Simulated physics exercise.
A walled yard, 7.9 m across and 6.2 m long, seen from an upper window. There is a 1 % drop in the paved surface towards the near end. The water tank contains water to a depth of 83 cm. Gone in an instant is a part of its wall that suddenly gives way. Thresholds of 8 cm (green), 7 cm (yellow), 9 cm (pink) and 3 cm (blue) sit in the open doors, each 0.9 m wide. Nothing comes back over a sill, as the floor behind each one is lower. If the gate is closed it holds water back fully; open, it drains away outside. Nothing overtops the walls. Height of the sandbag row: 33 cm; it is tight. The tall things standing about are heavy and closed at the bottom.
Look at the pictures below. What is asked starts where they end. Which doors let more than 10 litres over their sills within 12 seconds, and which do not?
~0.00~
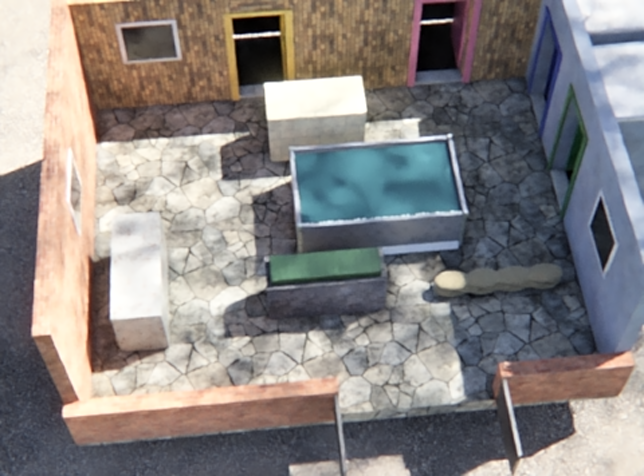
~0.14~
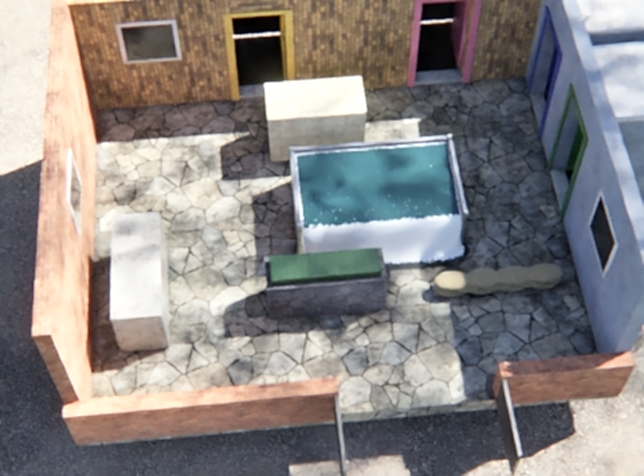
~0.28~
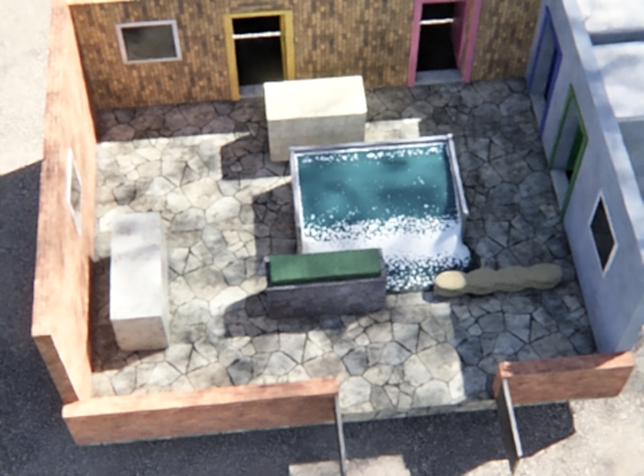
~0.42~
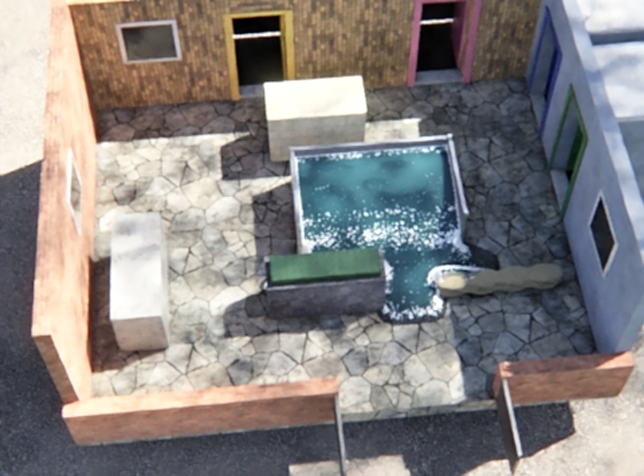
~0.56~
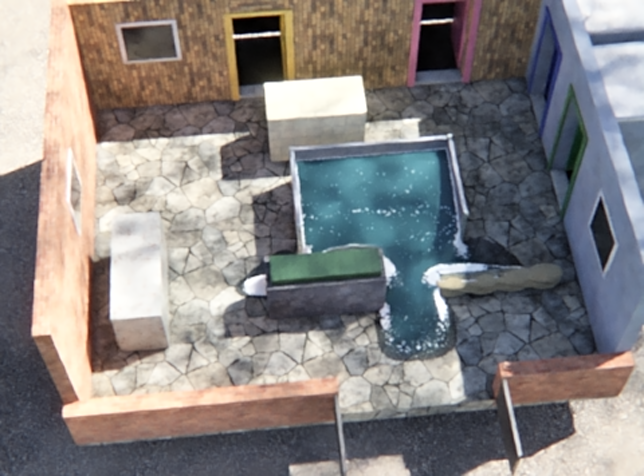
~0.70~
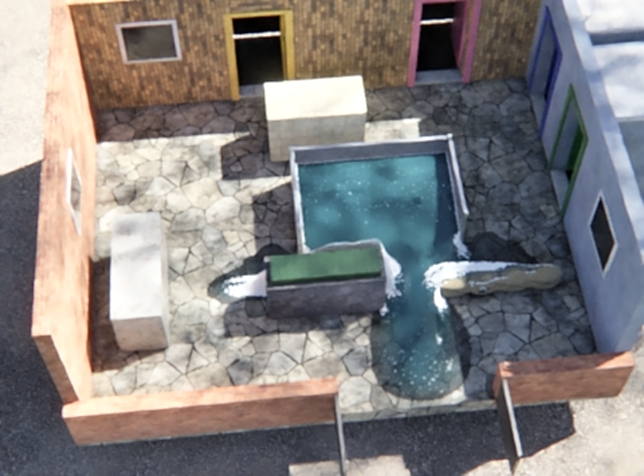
At the end, at the green door it looks set to land over the limit, at the yellow door it looks set to land under the limit, at the pink door it looks set to land under the limit, at the blue door it looks set to land over the limit.
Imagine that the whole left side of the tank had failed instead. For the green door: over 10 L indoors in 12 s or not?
Then green does not exceed it.
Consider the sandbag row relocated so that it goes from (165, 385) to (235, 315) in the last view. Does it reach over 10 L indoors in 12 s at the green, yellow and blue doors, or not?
So then green is inside it, yellow is inside it and blue is beyond it.
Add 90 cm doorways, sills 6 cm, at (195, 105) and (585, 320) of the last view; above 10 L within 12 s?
Well, the first one ends up on the low side, the second one on the high side.
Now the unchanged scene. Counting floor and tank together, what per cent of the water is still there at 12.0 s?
Some 54 out of every hundred parts.
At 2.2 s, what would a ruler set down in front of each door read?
In cm: Green 15, yellow 0, pink 0, blue 2.
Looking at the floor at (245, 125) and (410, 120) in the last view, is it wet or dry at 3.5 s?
Untouched, untouched.
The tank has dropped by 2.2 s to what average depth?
Mean depth: Some 27 cm.
After 1.4 s water covers 30 % of the floor and is deepest (48 cm) near (437, 278); green door 8 cm at the sill, 0 L in, yellow door not reached, pink door not reached, blue door not reached.
After 2.2 s water covers 50 % of the floor and is deepest (33 cm) near (564, 258); green door 15 cm at the sill, 2 L in, yellow door not reached, pink door not reached, blue door 2 cm at the sill, 0 L in.
After 3.5 s water covers 65 % of the floor and is deepest (25 cm) near (448, 277); green door 10 cm at the sill, 16 L in, yellow door not reached, pink door 6 cm at the sill, 0 L in, blue door 4 cm at the sill, 0 L in.
After 7.0 s water covers 90 % of the floor and is deepest (10 cm) near (437, 278); green door 4 cm at the sill, 19 L in, yellow door 8 cm at the sill, 1 L in, pink door 5 cm at the sill, 0 L in, blue door 5 cm at the sill, 10 L in.
After 12.0 s water covers 95 % of the floor and is deepest (8 cm) near (173, 371); green door 4 cm at the sill, 19 L in, yellow door 3 cm at the sill, 2 L in, pink door 4 cm at the sill, 0 L in, blue door 3 cm at the sill, 18 L in.
